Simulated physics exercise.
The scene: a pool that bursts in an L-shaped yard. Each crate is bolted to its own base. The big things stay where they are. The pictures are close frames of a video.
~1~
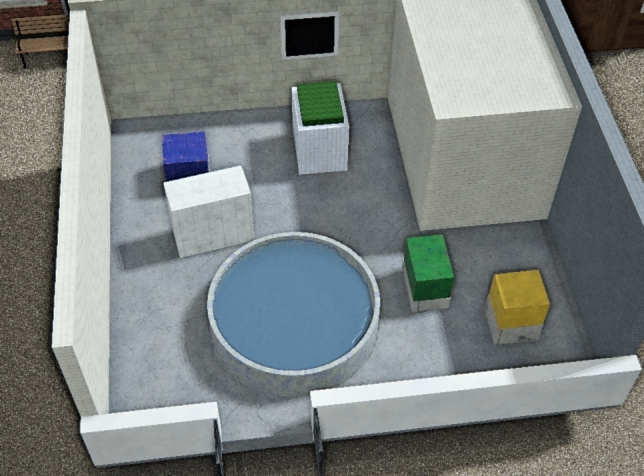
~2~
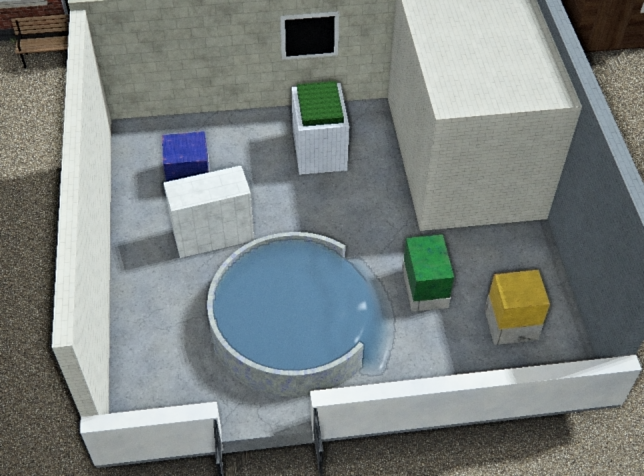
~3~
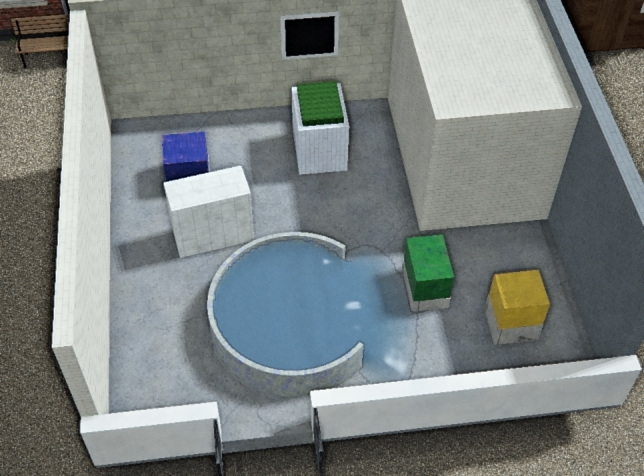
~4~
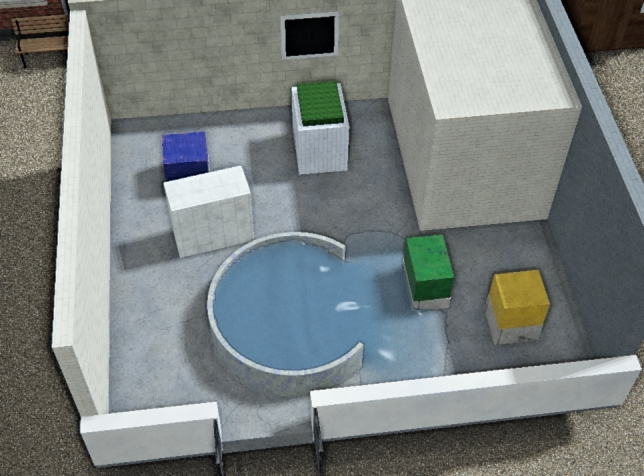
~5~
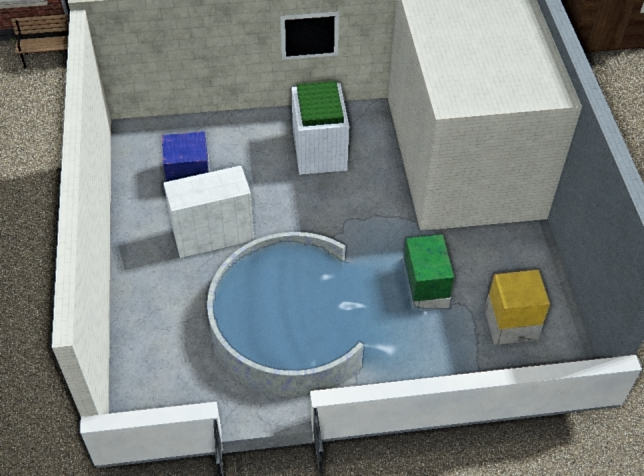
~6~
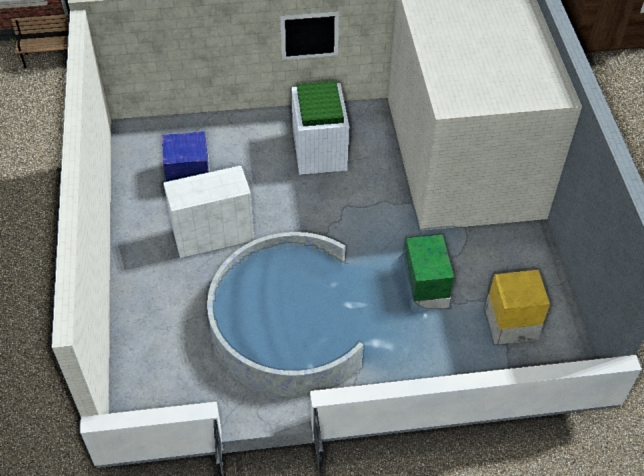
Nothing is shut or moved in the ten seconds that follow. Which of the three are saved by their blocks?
The blue crate escapes dry; the yellow crate escapes dry; the green crate is wetted.
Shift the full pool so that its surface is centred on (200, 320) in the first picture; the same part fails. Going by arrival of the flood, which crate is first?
The green-painted one.
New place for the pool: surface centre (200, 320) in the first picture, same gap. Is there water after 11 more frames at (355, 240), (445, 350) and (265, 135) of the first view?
In turn: Under water, flooded, no water.
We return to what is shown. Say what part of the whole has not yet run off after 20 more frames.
Some 100 per cent.
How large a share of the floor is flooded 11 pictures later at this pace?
Near 40 in a hundred.
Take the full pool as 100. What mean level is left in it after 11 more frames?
Close to 42 %.
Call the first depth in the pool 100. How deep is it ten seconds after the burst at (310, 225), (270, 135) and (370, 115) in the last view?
In turn 8, 12 and 6 in a hundred.
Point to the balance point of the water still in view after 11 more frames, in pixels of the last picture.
Roughly at (384, 311).
A moment on, water covers 25 % of the floor; the blue crate not reached, the yellow crate water round its plinth, the green crate water round its plinth.
Next, water covers 40 % of the floor; the blue crate not reached, the yellow crate water round its plinth, the green crate water round its plinth.
Then, water covers 50 % of the floor; the blue crate not reached, the yellow crate water round its plinth, the green crate water round its plinth.
Later, water covers 75 % of the floor; the blue crate water round its plinth, the yellow crate water round its plinth, the green crate water round its plinth.
In the end, water covers 100 % of the floor; the blue crate stayed above the water, the yellow crate stayed above the water, the green crate was topped.
